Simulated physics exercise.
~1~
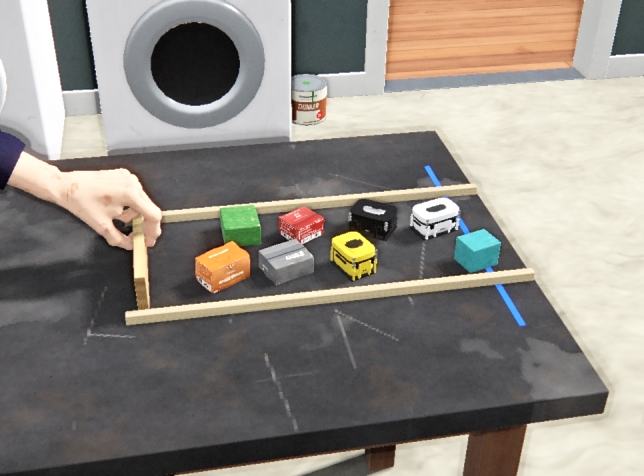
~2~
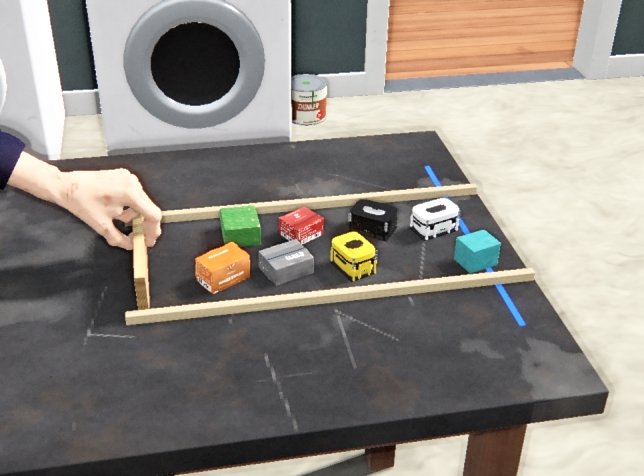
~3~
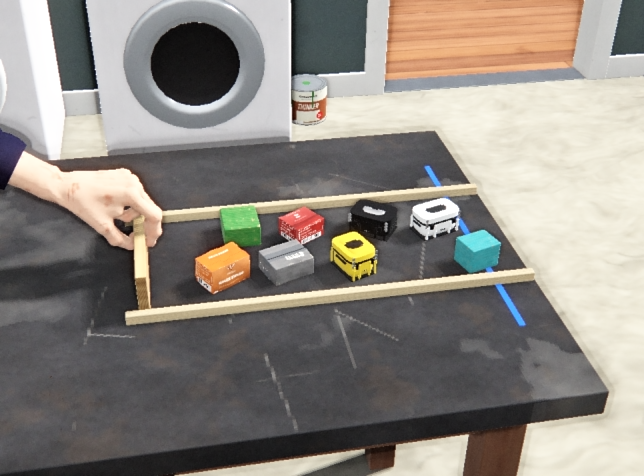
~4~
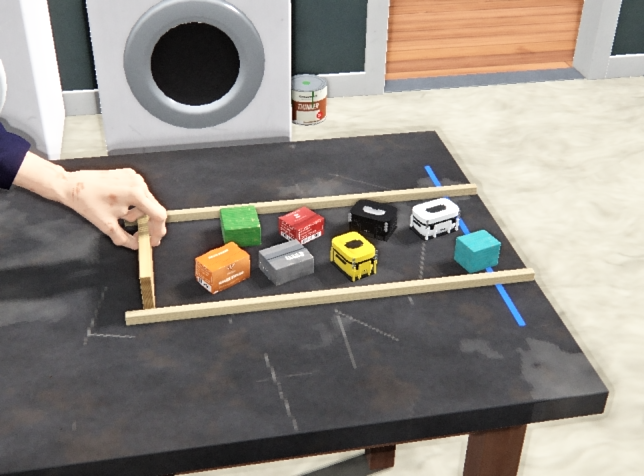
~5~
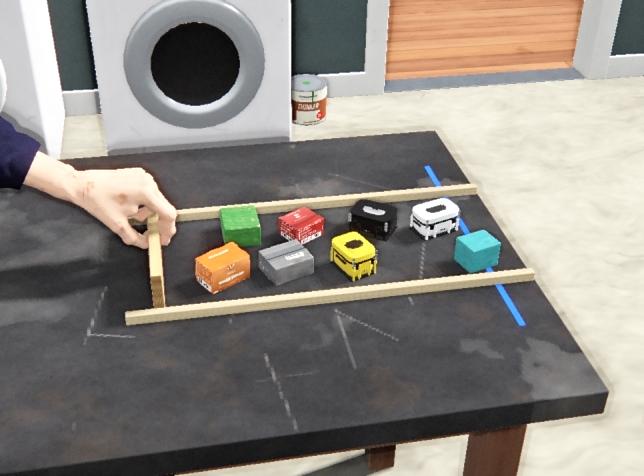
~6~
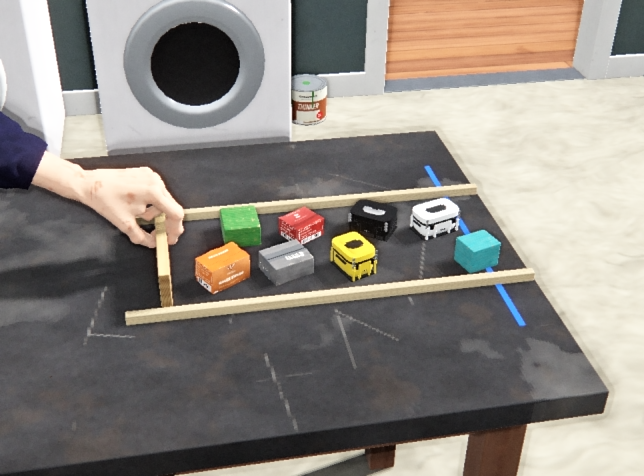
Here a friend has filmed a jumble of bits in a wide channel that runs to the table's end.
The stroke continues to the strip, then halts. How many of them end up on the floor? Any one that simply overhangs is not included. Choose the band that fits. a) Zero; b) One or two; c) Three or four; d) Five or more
d, five or more.
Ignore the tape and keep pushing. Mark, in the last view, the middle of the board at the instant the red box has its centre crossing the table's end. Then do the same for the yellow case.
When the red box crosses, the middle is near (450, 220); when the yellow case crosses, near (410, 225).
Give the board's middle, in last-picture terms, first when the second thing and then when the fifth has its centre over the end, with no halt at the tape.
Its centre point is roughly (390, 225) and later (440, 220).
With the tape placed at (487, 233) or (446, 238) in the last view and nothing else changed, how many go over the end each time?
7 and 5 down on the floor.
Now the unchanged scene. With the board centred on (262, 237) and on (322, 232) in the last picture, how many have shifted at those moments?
In order, the tallies are 5 and 7.
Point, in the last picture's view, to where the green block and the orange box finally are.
Around (473, 205) and around (505, 247).
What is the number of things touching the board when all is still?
2.
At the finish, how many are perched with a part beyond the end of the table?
It would come to 1.
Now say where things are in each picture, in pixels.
The first frame shows turquoise block (477, 251); white case (435, 219); black case (373, 220); board (140, 249); tape (468, 235).
The second frame shows white case (435, 219); orange box (223, 268).
The third frame shows black case (373, 220); green block (240, 227).
The fourth frame shows turquoise block (477, 251); yellow case (353, 256).
The fifth frame shows white case (435, 219); red box (301, 226).
The sixth frame shows turquoise block (477, 251); white case (435, 219); black case (373, 220); board (163, 247); tape (468, 235).
A little later, none off yet; turquoise block at rest near (477, 251); white case at rest near (435, 219); black case moving near (383, 219).
When it is over, the number that fall off is five or more; down, grey box, red box, yellow case, black case, white case and turquoise block.
